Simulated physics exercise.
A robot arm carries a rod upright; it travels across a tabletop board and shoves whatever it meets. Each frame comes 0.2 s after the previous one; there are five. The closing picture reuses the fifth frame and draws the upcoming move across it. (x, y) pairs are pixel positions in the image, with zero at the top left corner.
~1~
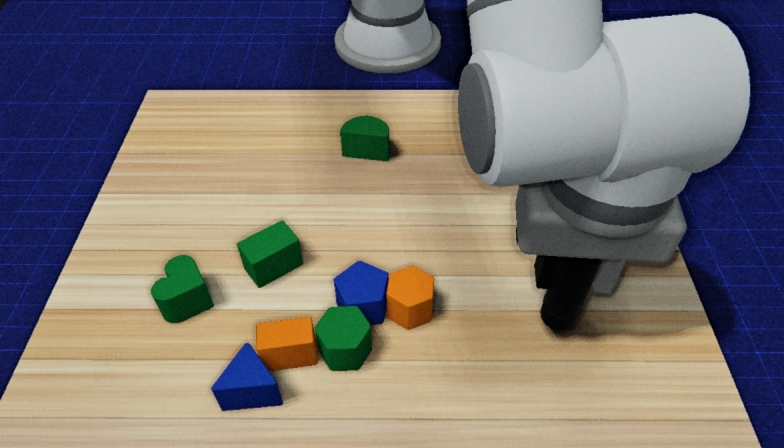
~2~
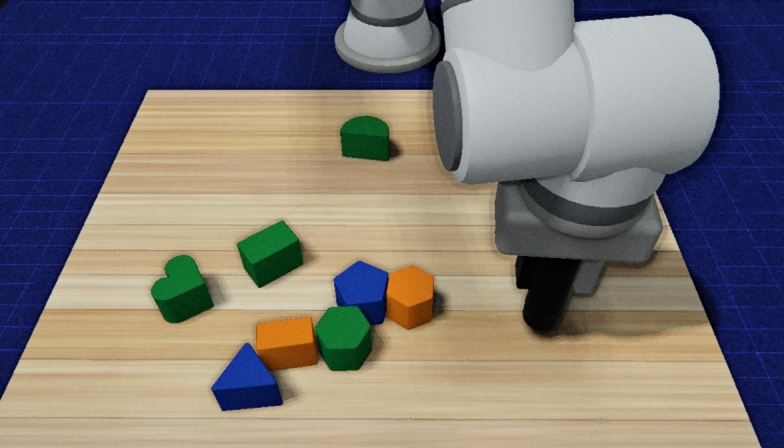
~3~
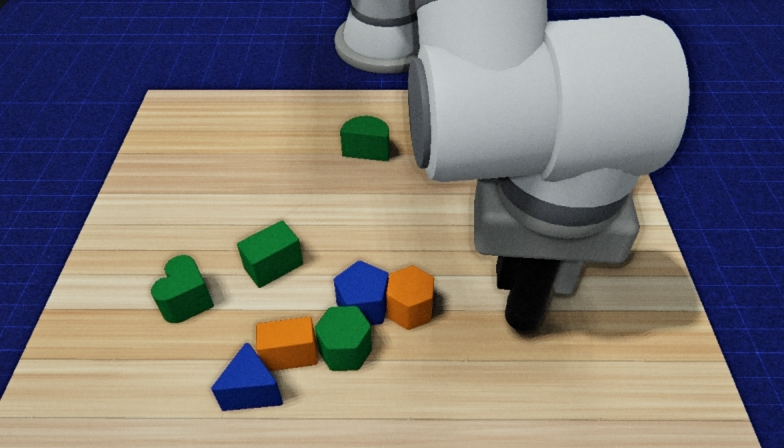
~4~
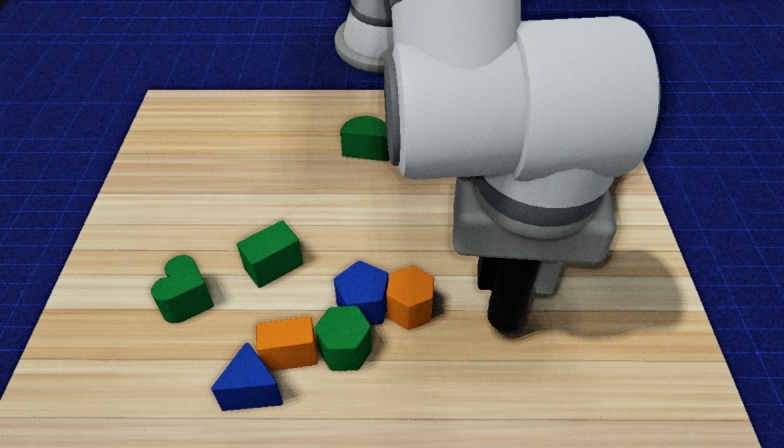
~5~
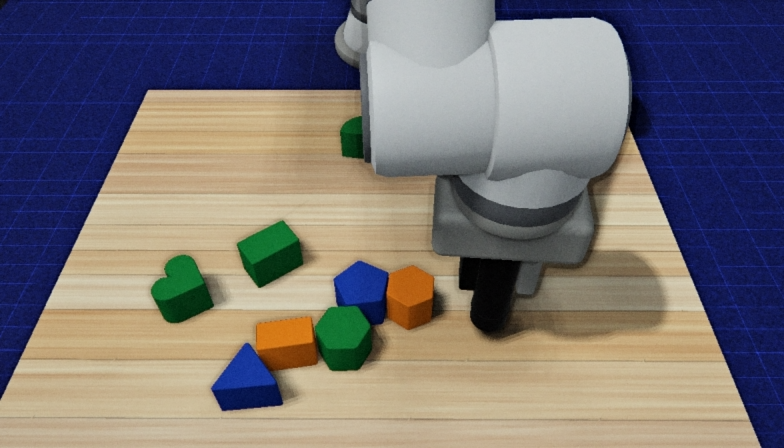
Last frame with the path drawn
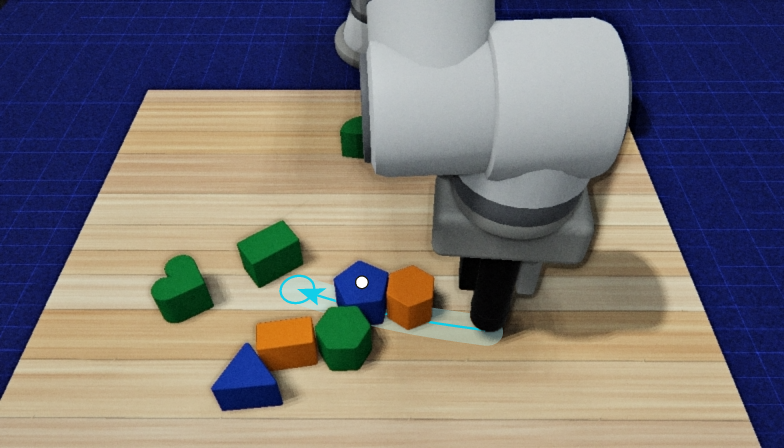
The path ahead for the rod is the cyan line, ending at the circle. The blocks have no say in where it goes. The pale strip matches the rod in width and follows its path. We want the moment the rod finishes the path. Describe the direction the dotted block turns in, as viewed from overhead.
From above, it looks like the dotted block goes counterclockwise.
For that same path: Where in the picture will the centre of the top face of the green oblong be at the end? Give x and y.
My prediction: (236, 224).
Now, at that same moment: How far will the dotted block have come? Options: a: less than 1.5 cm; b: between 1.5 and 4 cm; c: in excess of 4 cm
Answer: C.
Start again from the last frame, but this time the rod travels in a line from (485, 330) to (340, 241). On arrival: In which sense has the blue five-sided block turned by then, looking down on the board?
It spins against the clock.
The drawn path runs from (485, 330) through (387, 314) to (297, 289); the dot is on the blue five-sided block.
What follows on the original path. One third of the way, rod at (419, 308); blue five-sided block at (336, 274), turned 15° anticlockwise; orange hexagon at (386, 276), turned 15° clockwise.
Two thirds of the way, rod at (354, 294); blue five-sided block at (308, 267), turned 35° anticlockwise; orange hexagon at (352, 251), turned 85° clockwise.
At the end, rod at (295, 277); green oblong at (236, 224), turned 20° clockwise; orange oblong not moved; green hexagon not moved; blue five-sided block at (253, 253), turned 35° anticlockwise; orange hexagon at (347, 247), turned 105° clockwise.
